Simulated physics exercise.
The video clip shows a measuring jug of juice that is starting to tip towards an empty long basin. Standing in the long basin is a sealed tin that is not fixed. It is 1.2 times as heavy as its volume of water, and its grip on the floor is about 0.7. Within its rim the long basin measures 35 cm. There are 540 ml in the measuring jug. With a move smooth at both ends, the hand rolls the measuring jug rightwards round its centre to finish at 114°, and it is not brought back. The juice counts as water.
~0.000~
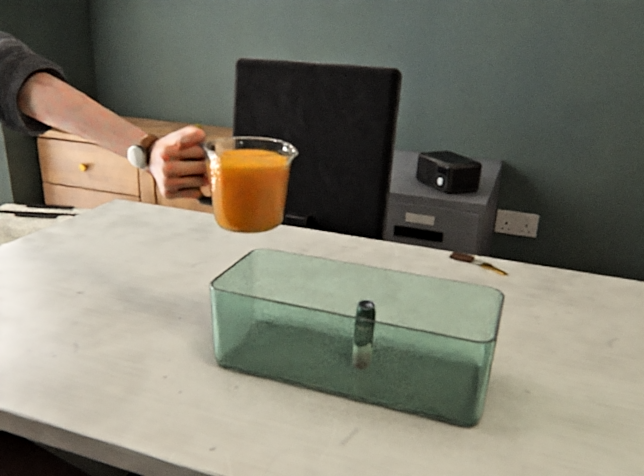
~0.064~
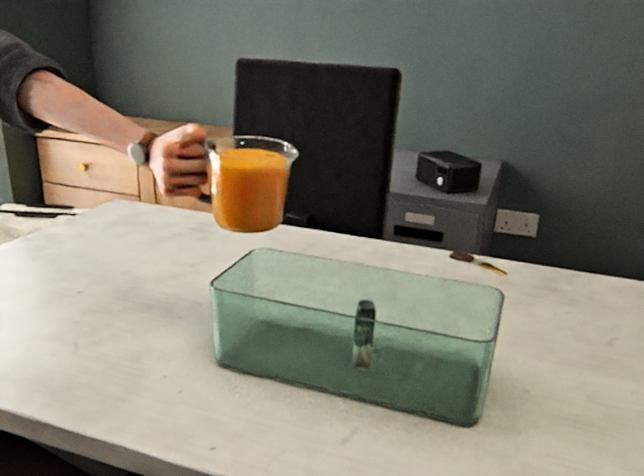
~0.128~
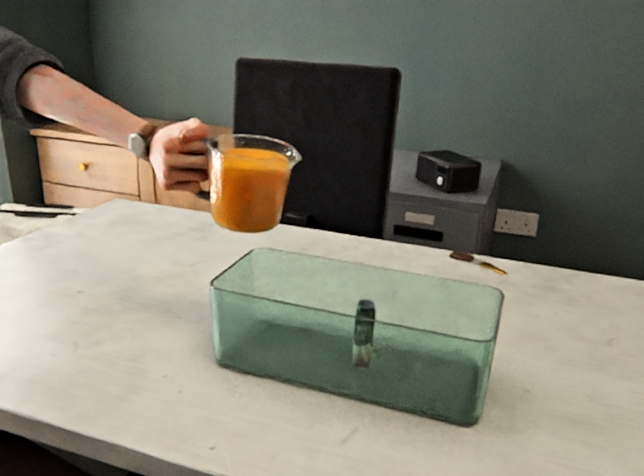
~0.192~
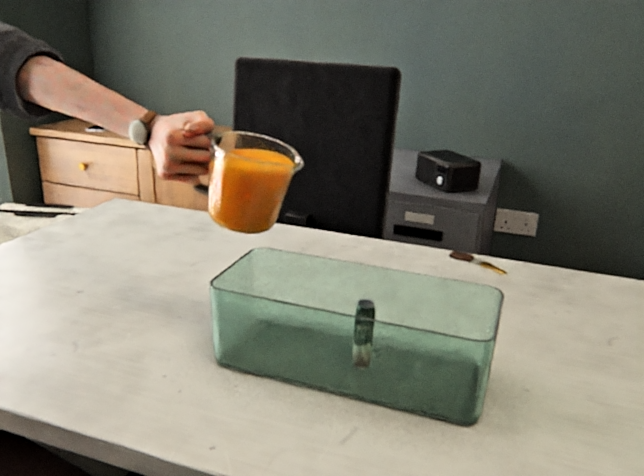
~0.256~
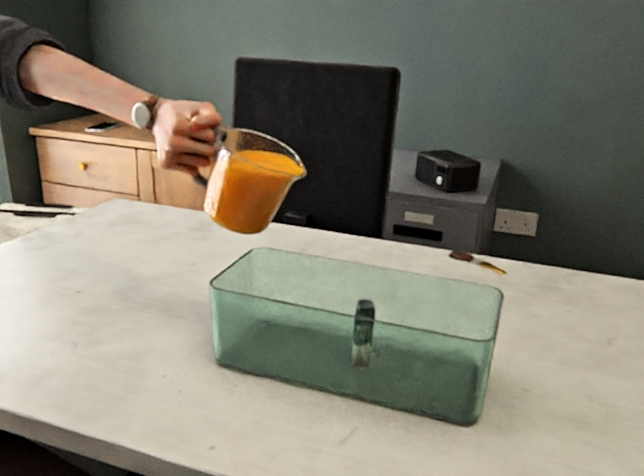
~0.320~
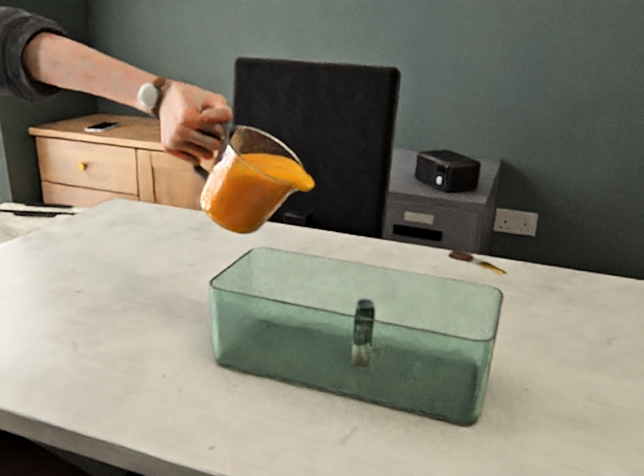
At a pale table, a hand tilts a measuring jug of orange juice rightwards above an empty basin.
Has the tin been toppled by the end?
Yes: It tips over.
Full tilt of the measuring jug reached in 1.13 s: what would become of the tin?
Result: Tin tipped over.
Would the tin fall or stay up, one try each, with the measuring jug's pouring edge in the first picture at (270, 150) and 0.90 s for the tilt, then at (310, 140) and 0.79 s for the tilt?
The tin stays vertical the first time and overturns the second time.
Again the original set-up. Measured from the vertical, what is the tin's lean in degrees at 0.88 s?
I'd say it's tipped close to 45 degrees.
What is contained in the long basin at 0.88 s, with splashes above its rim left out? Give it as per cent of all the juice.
About 92 %.
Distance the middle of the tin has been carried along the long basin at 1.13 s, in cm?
7 cm, roughly.
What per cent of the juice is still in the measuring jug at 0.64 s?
42 %.
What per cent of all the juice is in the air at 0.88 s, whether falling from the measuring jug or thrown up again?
Around 5 percent of the liquid.
After 0.64 s the tilt is 93° and 43 per cent is still to pour; the tin stands where it began.
After 0.88 s the tilt is 114° and 4 per cent is still to pour; the tin leans 46°.
After 1.13 s the tilt is 114° and 0 per cent is still to pour; the tin lies on its side.
After 1.40 s the tilt is 114° and 0 per cent is still to pour; the tin lies on its side.
In the end the tin lies on its side.
